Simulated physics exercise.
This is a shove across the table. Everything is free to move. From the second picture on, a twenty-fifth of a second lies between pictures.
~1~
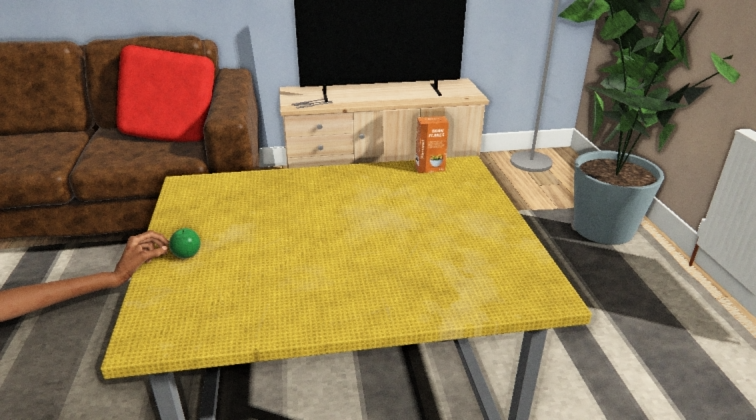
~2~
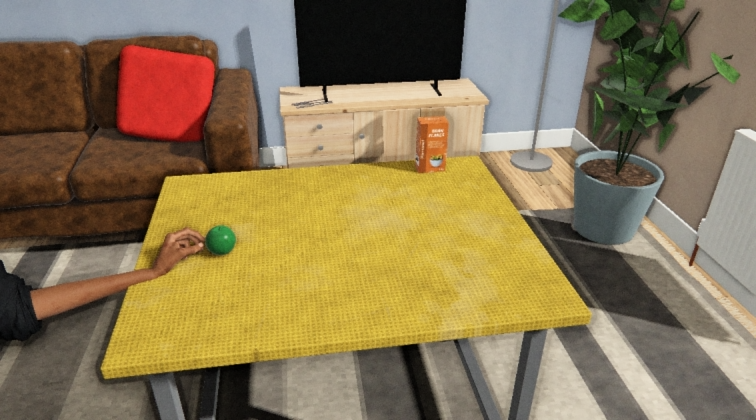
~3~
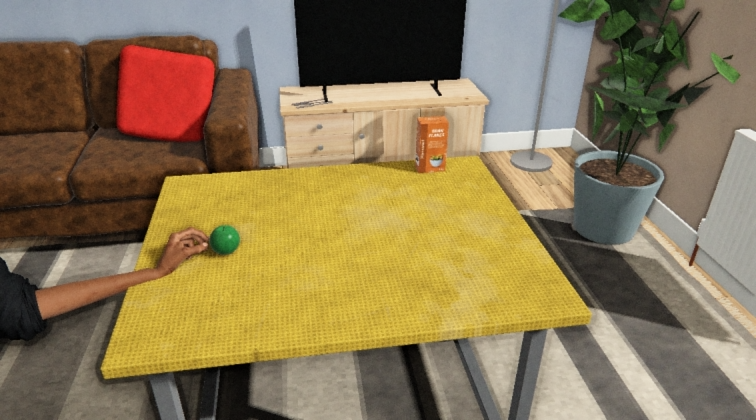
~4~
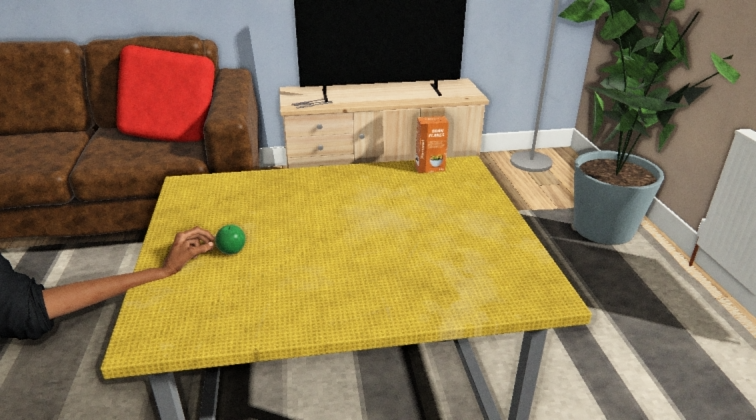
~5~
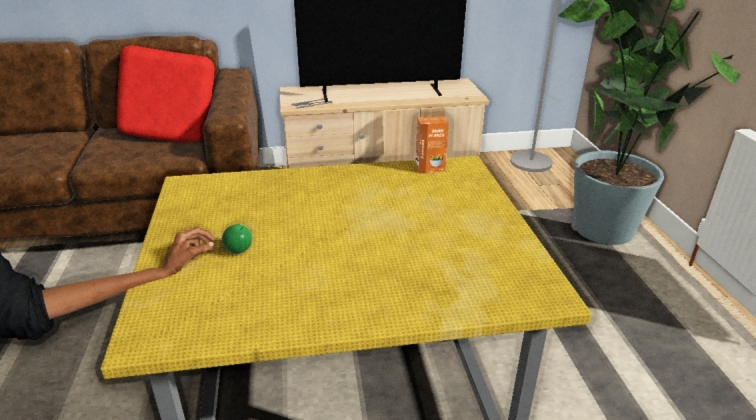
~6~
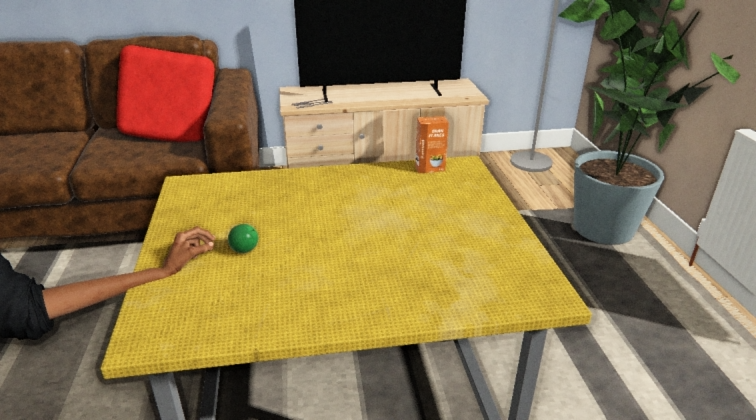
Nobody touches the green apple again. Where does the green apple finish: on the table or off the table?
The green apple stays on the table.
Then, 0.20 s on from there, green apple shifted about its own width near (270, 236).
Then, 0.50 s on from there, green apple shifted well along near (298, 234).
In the end, moved from the start, green apple. At the end, from the last picture's camera, green apple near (313, 233).
